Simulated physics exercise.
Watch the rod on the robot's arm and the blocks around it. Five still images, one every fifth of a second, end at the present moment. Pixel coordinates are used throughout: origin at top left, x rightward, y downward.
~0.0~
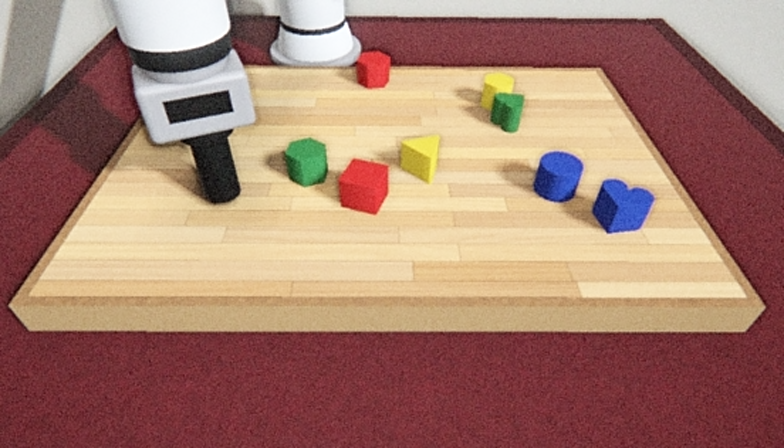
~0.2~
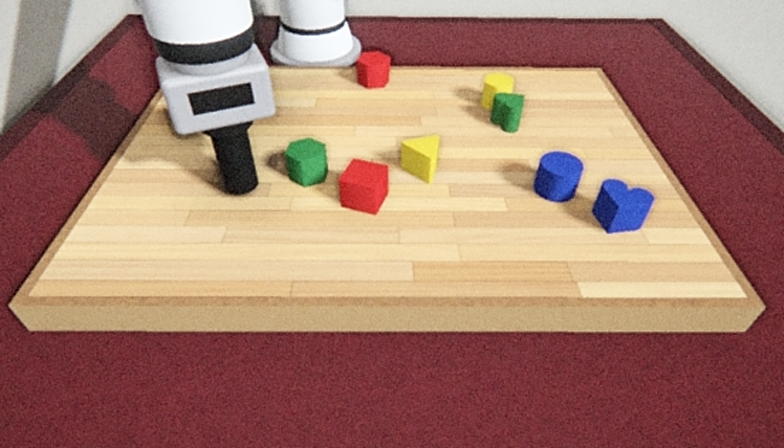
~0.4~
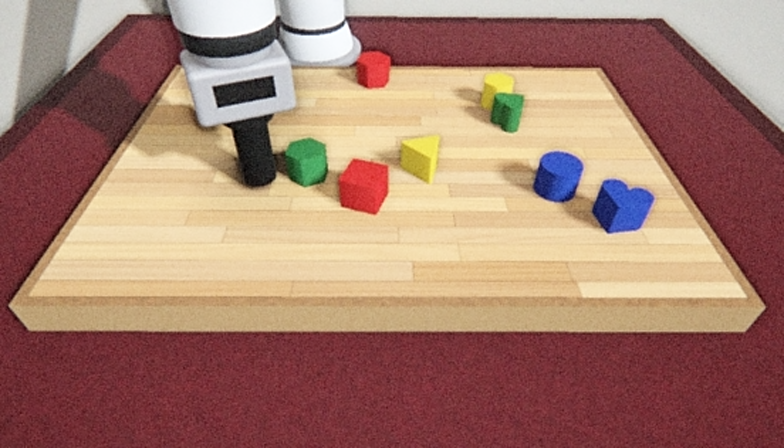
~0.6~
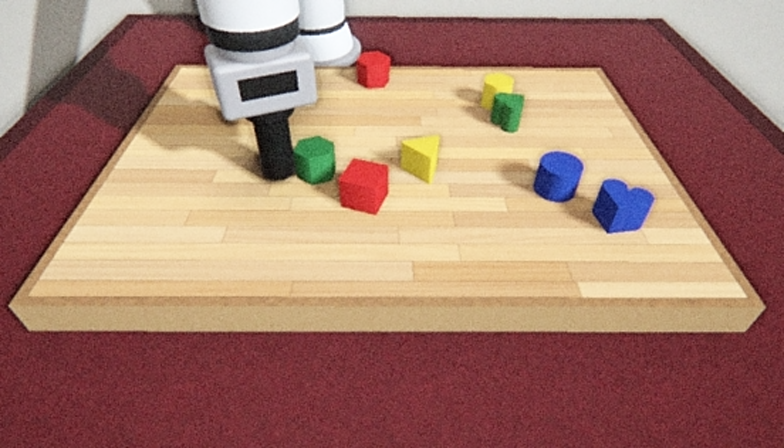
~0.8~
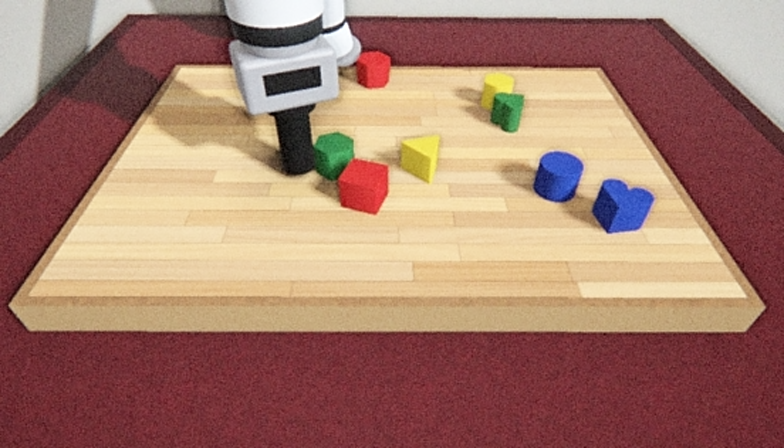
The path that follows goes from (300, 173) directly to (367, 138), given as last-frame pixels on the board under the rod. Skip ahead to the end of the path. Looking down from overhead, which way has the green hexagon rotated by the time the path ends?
Viewed from above, clockwise.
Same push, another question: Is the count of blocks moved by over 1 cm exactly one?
That would be a yes.
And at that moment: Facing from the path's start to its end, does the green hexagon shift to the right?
Answer: Yes.
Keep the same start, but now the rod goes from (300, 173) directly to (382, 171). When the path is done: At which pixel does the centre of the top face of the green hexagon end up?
Put as a pixel place, it's (396, 128).
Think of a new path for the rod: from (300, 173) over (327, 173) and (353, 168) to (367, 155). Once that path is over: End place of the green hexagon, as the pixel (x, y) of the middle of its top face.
I'd place it at (398, 122), taking the centre of its top.
On the path given first. One third of the way, rod (324, 153); green hexagon (357, 137), turned 35° clockwise.
Two thirds of the way, rod (345, 141); green hexagon (370, 134), turned 85° clockwise.
At the end, rod (366, 131); green hexagon (371, 134), turned 90° clockwise; red square block still.
